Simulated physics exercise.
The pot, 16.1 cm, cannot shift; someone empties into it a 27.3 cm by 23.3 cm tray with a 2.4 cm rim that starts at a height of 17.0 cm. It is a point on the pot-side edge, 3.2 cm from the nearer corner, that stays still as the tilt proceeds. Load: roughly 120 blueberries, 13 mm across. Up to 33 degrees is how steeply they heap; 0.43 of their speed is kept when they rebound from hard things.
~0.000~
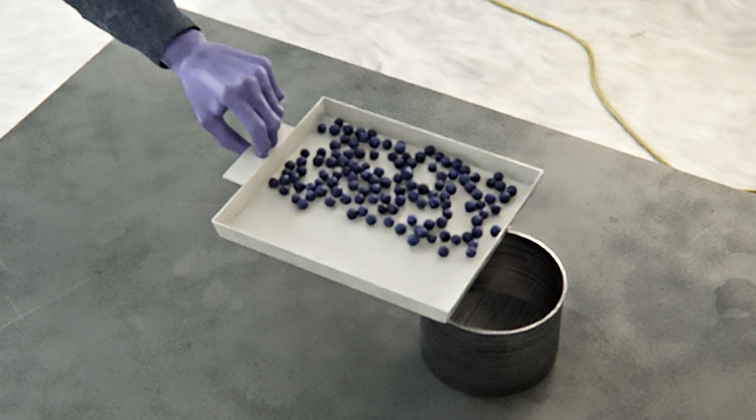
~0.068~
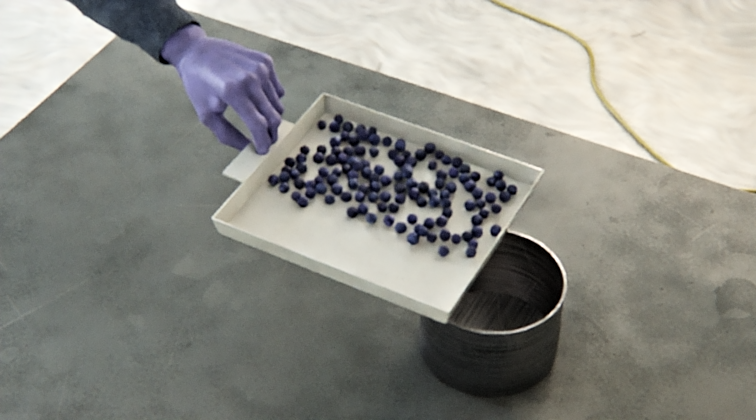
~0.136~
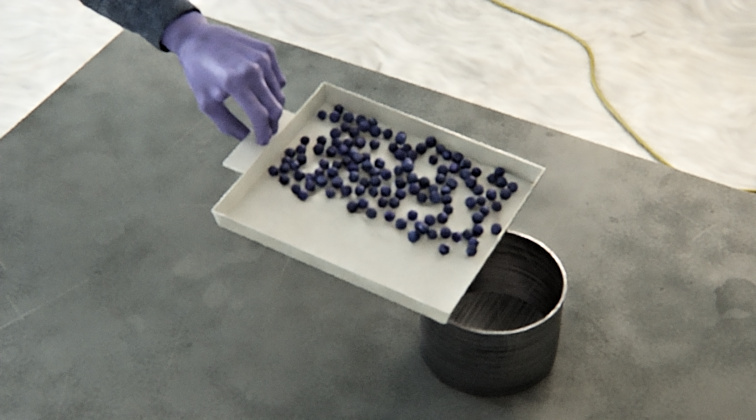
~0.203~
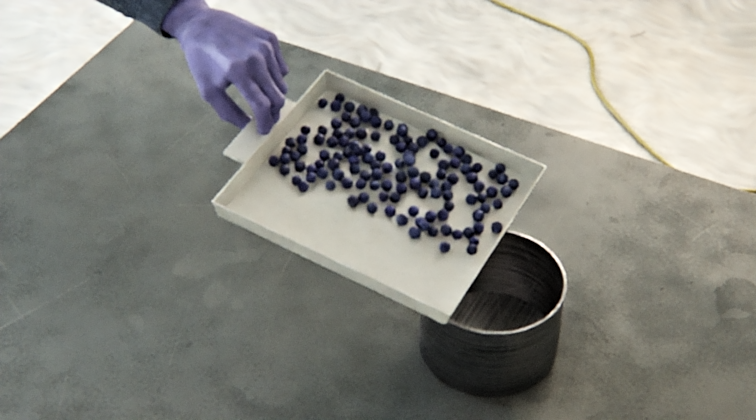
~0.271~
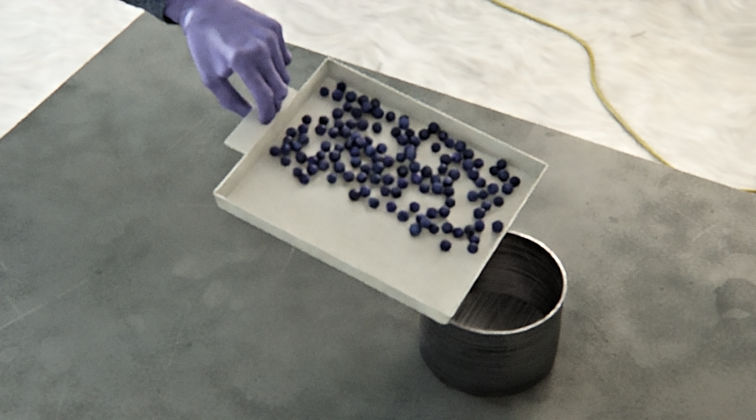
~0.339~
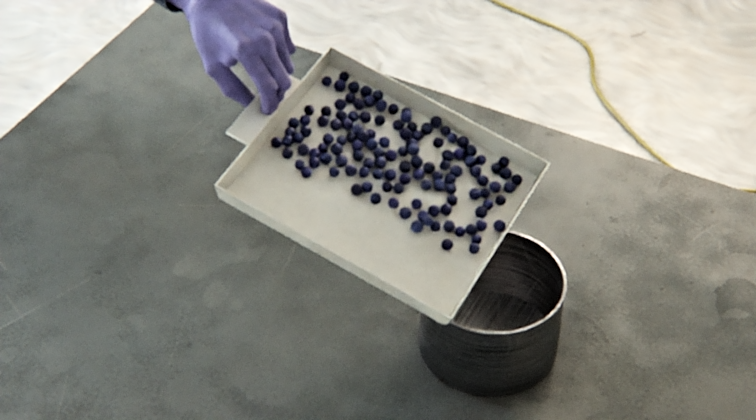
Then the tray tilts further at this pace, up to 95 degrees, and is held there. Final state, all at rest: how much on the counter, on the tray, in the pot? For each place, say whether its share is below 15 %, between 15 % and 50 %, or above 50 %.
Counter: Over half, tray: Not much, pot: Not much.
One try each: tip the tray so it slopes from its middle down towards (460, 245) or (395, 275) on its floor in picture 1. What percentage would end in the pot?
First try: Around 40 percent; second try: Around 0 percent.
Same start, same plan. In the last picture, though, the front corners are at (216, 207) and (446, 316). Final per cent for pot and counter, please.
Pot: 0, counter: 100.
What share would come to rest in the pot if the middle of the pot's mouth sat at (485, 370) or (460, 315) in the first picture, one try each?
I'd say close to 70 percent for the first spot and 10 percent for the second.
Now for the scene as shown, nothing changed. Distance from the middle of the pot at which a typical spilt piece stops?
Some 16 cm, give or take.
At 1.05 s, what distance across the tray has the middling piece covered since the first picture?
11 cm.
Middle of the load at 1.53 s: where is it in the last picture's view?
Roughly (490, 231).
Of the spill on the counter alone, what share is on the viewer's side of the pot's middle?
Estimate: Close to 100 per cent of the pieces.
After 1.05 s, tilt 52 degrees; the tray holds 100 %, the pot 0 %.
Then, at 1.53 s, tilt 77 degrees; the tray holds 100 %, the pot 0 %.
After 2.07 s, tilt 95 degrees; the tray holds 25 %, the pot 0 %.
By 3.0 s all is still; counter 100 %, tray 0 %, pot 0 %.
